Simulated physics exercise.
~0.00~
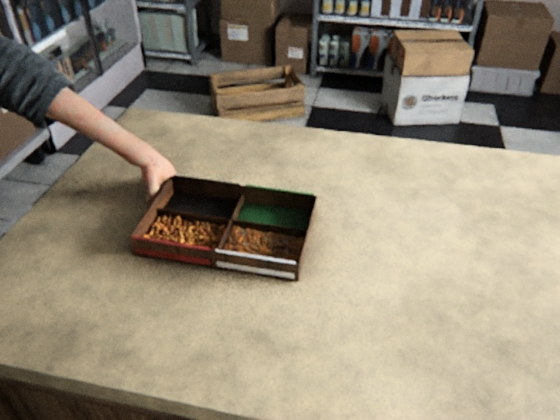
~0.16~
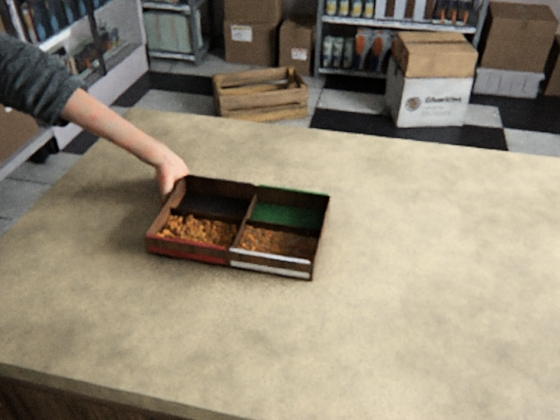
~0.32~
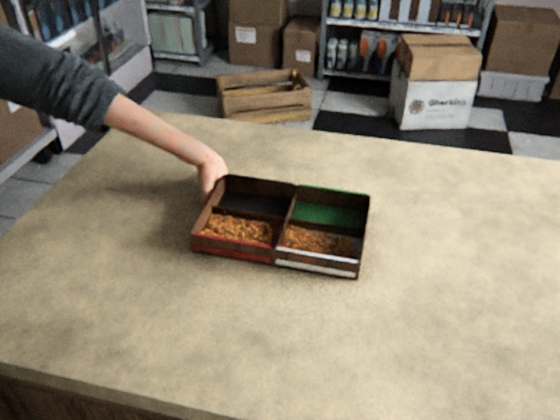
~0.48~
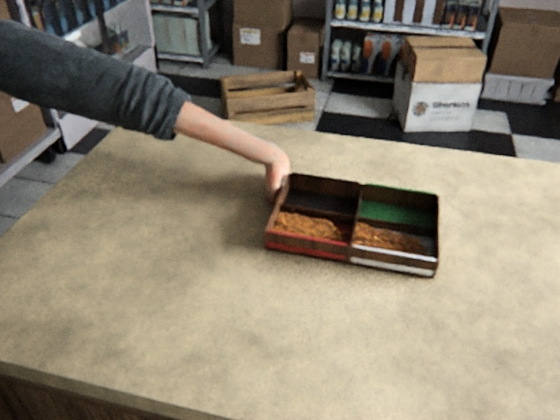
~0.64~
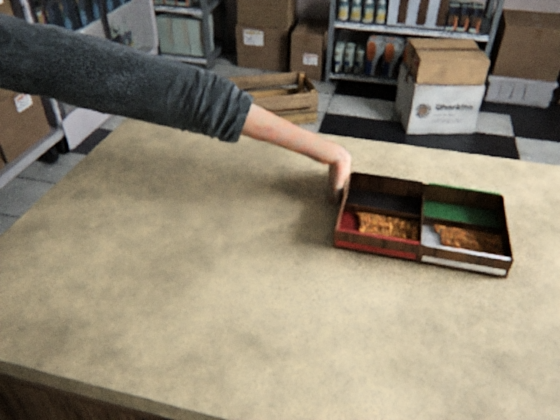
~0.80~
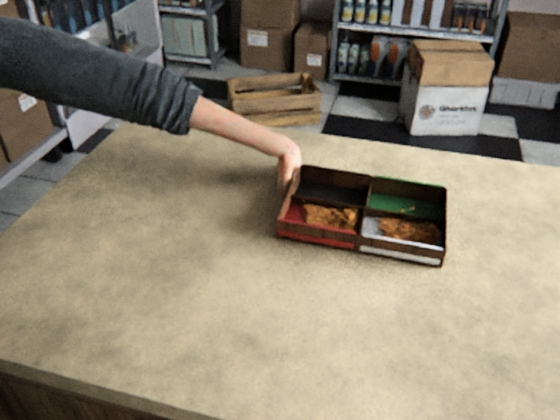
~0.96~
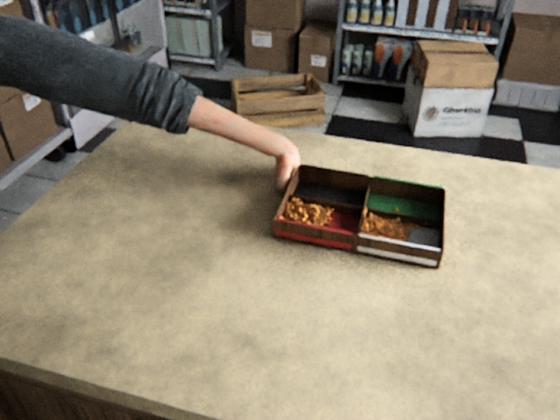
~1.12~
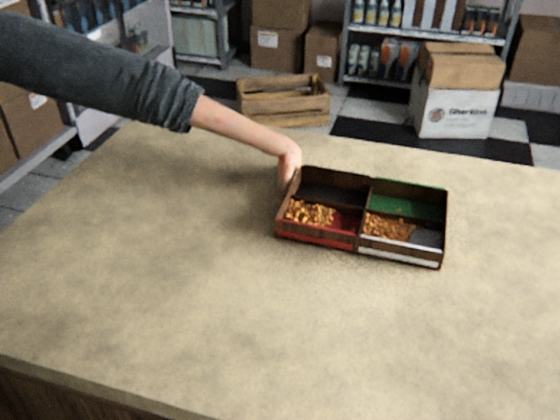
The clip shows a hand sliding a divided tray of small golden-brown pieces rightward across a counter, then back left a shorter way, the pieces shifting within their red and white compartments. It ends with the tray still, the hand at its left side and both portions in their own compartments.
